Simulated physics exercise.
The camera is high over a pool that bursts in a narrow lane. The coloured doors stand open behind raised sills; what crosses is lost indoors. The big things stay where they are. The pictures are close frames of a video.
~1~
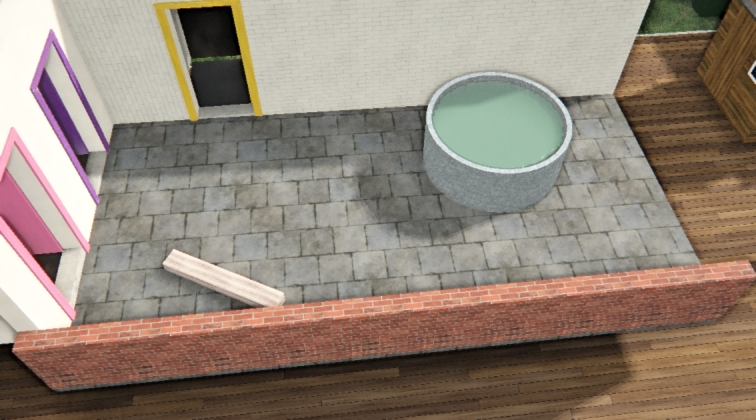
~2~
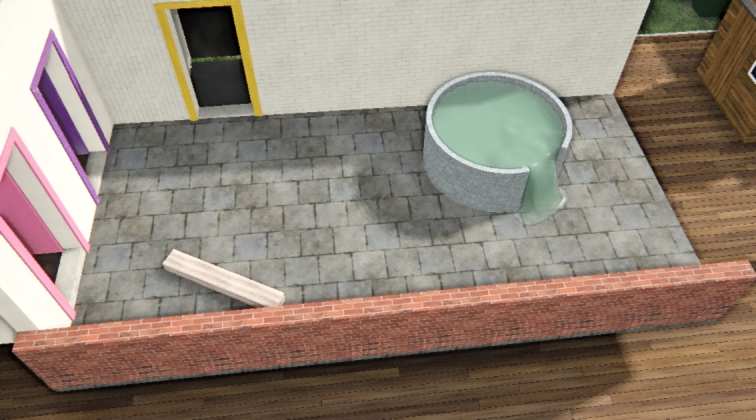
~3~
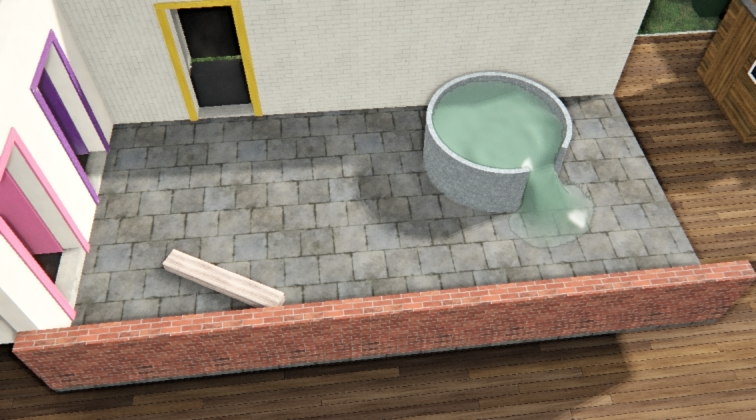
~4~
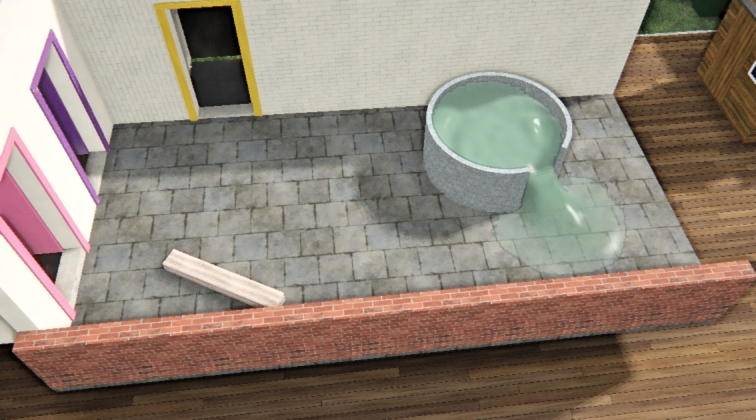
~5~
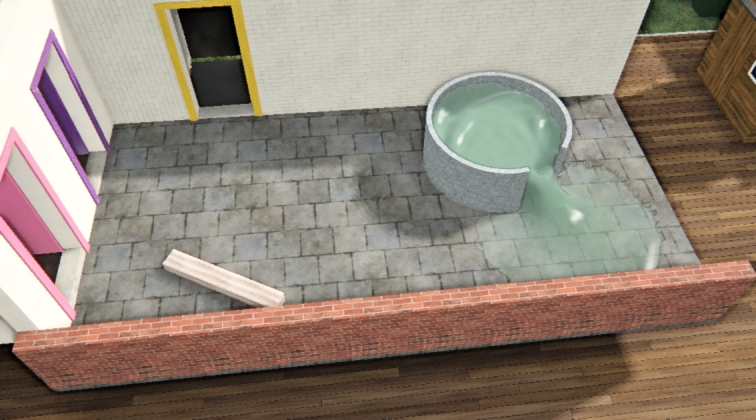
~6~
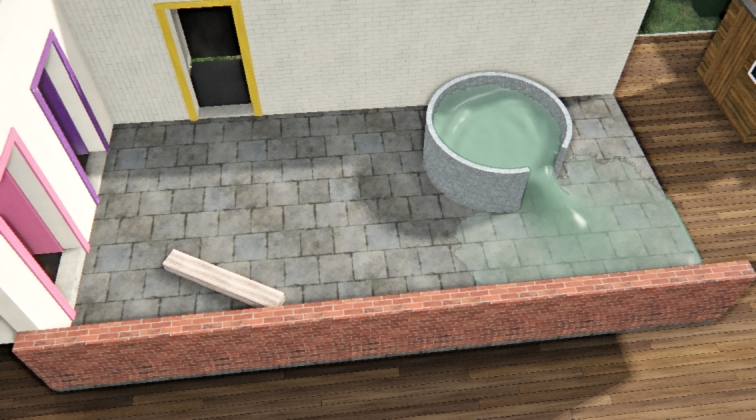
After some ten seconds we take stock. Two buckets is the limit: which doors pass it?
One by one: The pink door admits no more than that; the yellow door admits no more than that; the purple door admits no more than that.
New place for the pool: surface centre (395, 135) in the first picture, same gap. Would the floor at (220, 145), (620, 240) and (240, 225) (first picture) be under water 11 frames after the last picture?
In turn: Free of water, wet, dry.
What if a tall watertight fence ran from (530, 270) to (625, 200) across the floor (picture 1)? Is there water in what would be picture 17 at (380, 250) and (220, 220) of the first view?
As listed: Flooded, dry.
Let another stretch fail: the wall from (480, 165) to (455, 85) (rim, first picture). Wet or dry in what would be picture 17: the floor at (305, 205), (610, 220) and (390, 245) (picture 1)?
In turn: Under water, dry, wet.
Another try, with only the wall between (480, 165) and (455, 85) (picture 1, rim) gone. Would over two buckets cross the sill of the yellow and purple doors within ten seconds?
My reading: Yellow door goes over; purple door floods.
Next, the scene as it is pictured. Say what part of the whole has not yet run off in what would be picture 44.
Some 50 per cent.
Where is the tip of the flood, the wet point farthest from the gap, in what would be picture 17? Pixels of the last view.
I would point to (337, 329).
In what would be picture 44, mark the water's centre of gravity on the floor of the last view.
Close to (475, 200).
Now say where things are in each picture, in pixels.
The round tank at (498, 123) is whole and still, in the first picture.
Water pours out at (540, 185) and has run to (524, 220), in the second picture.
The front is at (582, 229), out from the gap at (539, 187), in the third picture.
The front is at (607, 260), out from the gap at (539, 188), in the fourth picture.
The front is at a hidden place, out from the gap at (539, 188), in the fifth picture.
The front is at a hidden place, out from the gap at (539, 187), in the sixth picture.
A moment on, water covers 20 % of the floor; the pink door not reached, the yellow door not reached, the purple door not reached.
Next, water covers 25 % of the floor; the pink door not reached, the yellow door not reached, the purple door not reached.
Then, water covers 35 % of the floor; the pink door not reached, the yellow door not reached, the purple door not reached.
Later, water covers 55 % of the floor; the pink door not reached, the yellow door not reached, the purple door not reached.
In the end, water covers 55 % of the floor; the pink door not reached, the yellow door wet at the sill, nothing in, the purple door not reached.
